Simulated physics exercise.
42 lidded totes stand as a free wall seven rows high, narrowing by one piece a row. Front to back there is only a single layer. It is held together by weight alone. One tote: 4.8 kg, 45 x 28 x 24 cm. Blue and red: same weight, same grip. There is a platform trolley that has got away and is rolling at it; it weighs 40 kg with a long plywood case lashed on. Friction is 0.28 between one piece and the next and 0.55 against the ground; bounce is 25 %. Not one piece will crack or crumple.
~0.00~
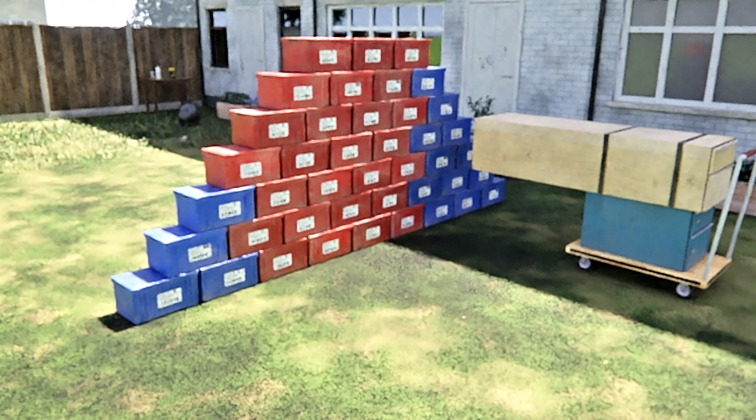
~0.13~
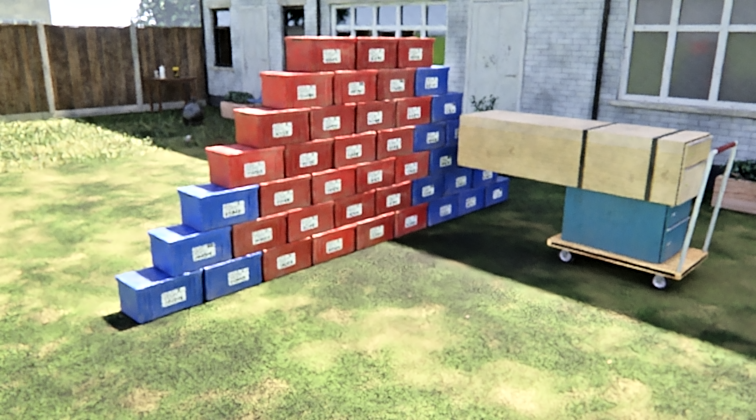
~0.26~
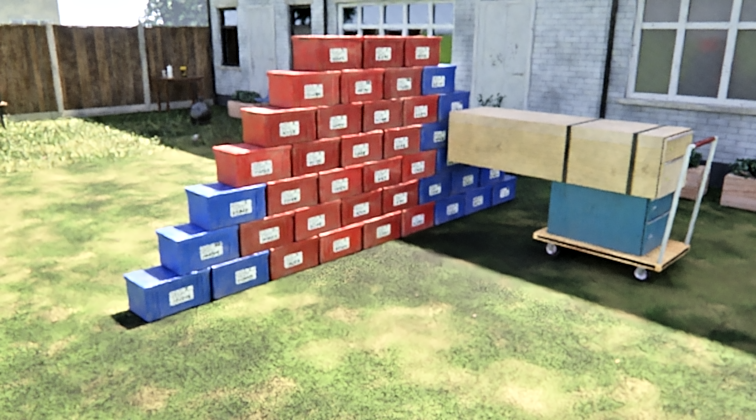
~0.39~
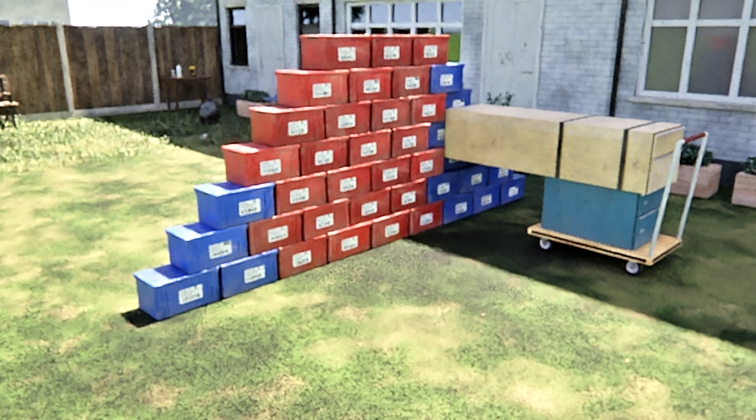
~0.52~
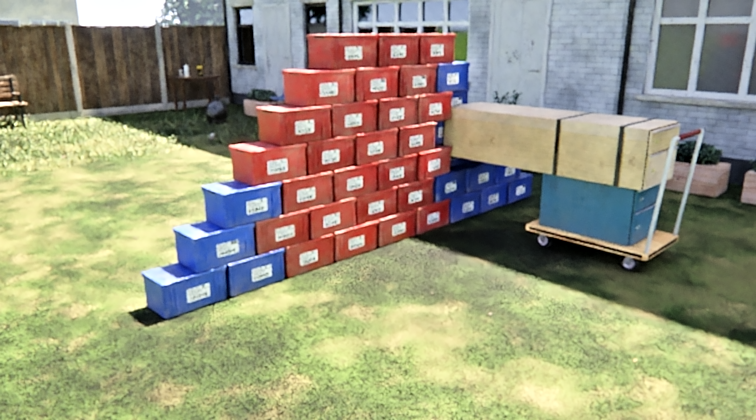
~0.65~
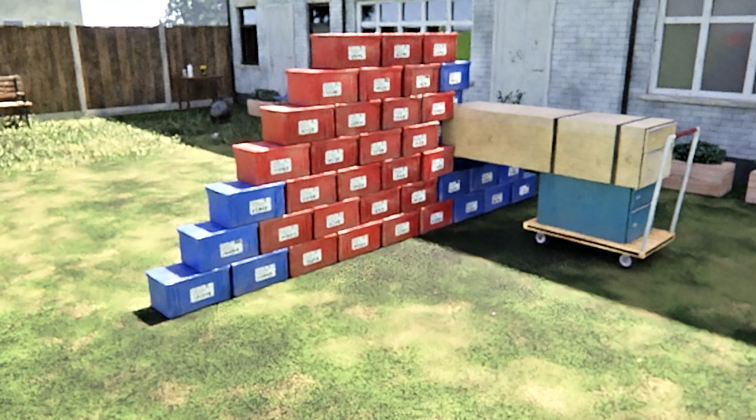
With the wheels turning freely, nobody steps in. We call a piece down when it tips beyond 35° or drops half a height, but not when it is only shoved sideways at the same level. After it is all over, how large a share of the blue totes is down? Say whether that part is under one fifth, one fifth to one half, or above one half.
The part is one fifth to one half.
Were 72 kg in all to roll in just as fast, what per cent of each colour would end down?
Result: Blue 30 and red 0 in a hundred.
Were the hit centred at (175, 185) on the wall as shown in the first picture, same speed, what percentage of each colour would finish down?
Down at the end: Blue 10 percent, red 0 percent.
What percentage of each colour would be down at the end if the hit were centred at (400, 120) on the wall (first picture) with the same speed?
That hit would leave blue at 0 and red at 0 per cent down.
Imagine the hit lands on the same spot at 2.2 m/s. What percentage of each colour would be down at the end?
The blue would finish 40 in a hundred down, the red 20 in a hundred.
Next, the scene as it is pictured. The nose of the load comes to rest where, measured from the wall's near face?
I'd say around 30 cm, more or less.
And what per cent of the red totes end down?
20 percent of the red ones.
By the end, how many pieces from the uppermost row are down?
2.
By 1.18 s, load 29 cm past the wall's line, still rolling; 3 of the 16 blue totes down (3 of 42 in all colours); top blue tote moved 17 cm; top red tote moved 10 cm.
By 1.84 s, load 32 cm past the wall's line, stopped; 6 of the 16 blue totes down (6 of 42 in all colours); top blue tote tilted 33°, 18 cm lower; top red tote tilted 33°, 8 cm lower.
By 2.58 s, load 32 cm past the wall's line, stopped; 6 of the 16 blue totes down (10 of 42 in all colours); top blue tote upside down; top red tote tilted 45°, 1.14 m lower.
When it is over (4.5 s), load 32 cm past the wall's line, stopped; 6 of the 16 blue totes down (10 of 42 in all colours); top blue tote upside down; top red tote 1.46 m lower. That is 38 per cent. In pixels of the last frame, middles, top blue tote near (365, 184), top red tote near (320, 180).
